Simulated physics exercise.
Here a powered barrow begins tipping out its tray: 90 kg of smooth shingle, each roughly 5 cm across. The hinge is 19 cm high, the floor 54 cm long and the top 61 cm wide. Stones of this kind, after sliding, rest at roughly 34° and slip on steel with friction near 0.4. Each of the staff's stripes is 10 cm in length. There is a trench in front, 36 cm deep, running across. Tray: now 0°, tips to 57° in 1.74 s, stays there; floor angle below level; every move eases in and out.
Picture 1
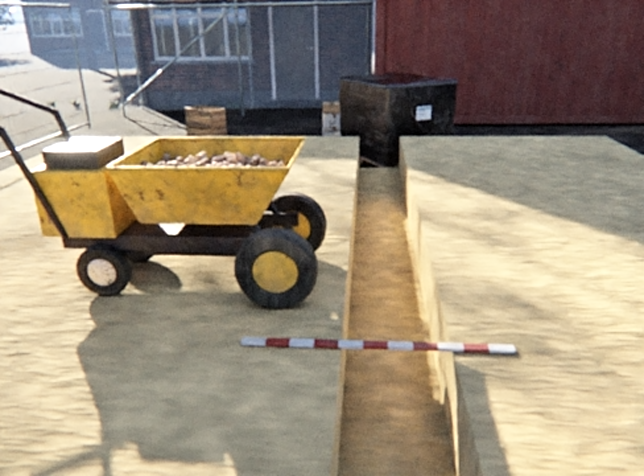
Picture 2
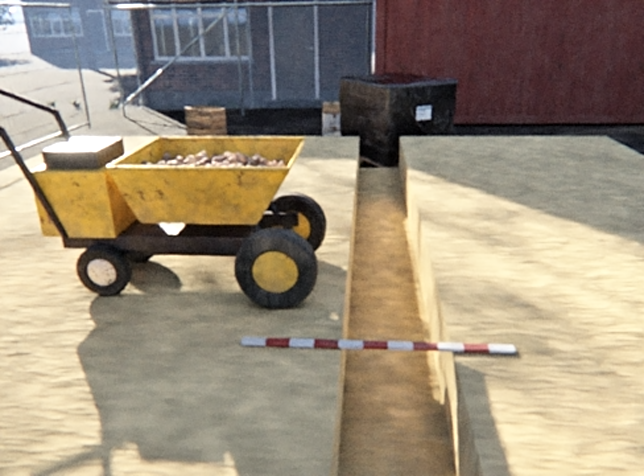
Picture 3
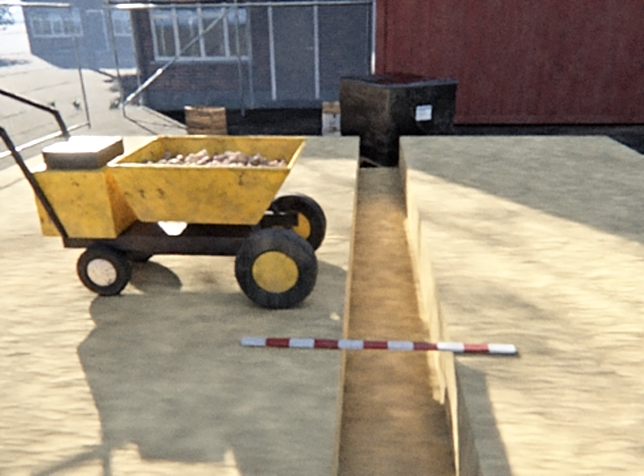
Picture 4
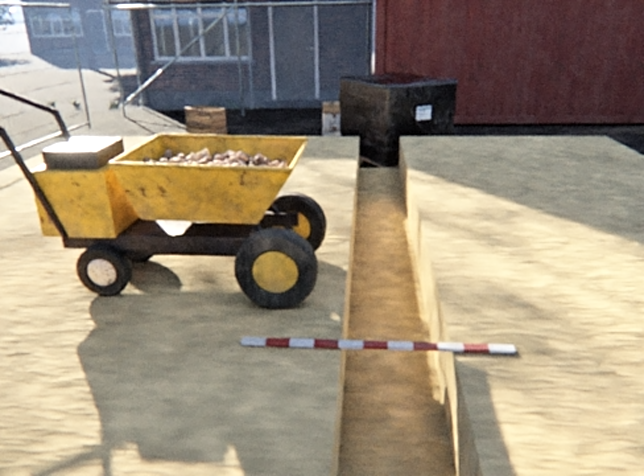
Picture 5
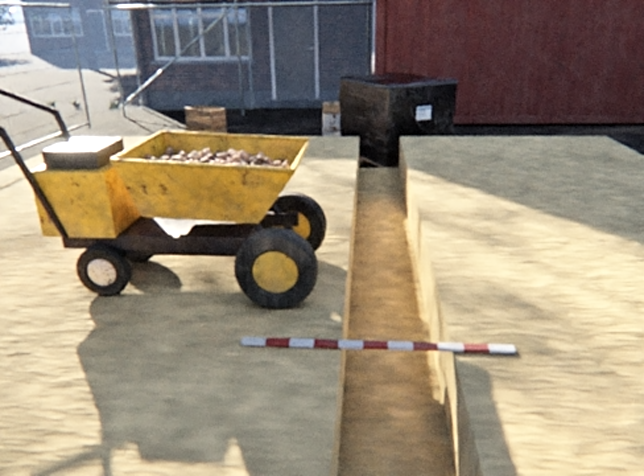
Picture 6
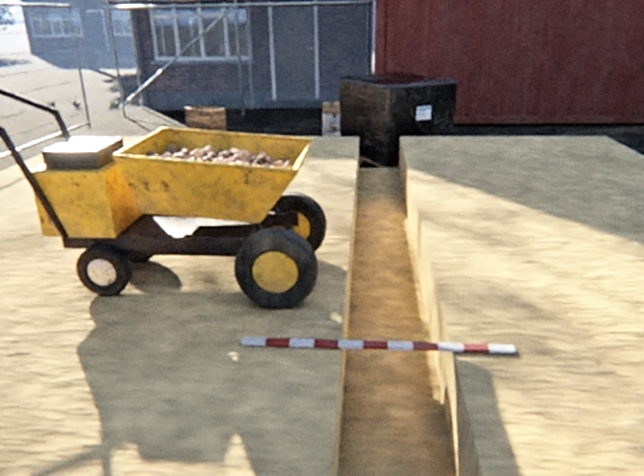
A yellow barrow's tray of stones tilts slightly toward the narrow trench on the right.
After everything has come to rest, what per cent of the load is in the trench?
I would say 56 percent.
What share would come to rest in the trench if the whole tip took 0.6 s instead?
Estimate: About 40 %.
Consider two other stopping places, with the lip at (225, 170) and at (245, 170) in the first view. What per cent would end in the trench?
From the first spot near 45, from the second near 55 per cent.
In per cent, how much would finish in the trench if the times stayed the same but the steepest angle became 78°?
It would be close to 80 percent.
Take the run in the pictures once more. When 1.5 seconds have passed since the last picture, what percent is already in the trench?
Close to 20 per cent has got there by then.
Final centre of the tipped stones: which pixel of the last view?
I'd point to around (403, 336).
Then, 1.0 s after the last picture the floor is at 48°, 100 % in the tray; the foremost stones are at (354, 195).
Then, 1.5 s after the last picture the floor is at 57°, 79 % in the tray, 20 % in the trench, 1 % past the trench; the foremost stones are at (441, 291).
Then, 1.9 s after the last picture the floor is at 57°, 61 % in the tray, 36 % in the trench, 3 % past the trench; the foremost stones are at (502, 282).
Then, 3.8 s after the last picture the floor is at 57°, 40 % in the tray, 56 % in the trench, 3 % past the trench; the foremost stones are at (541, 286).
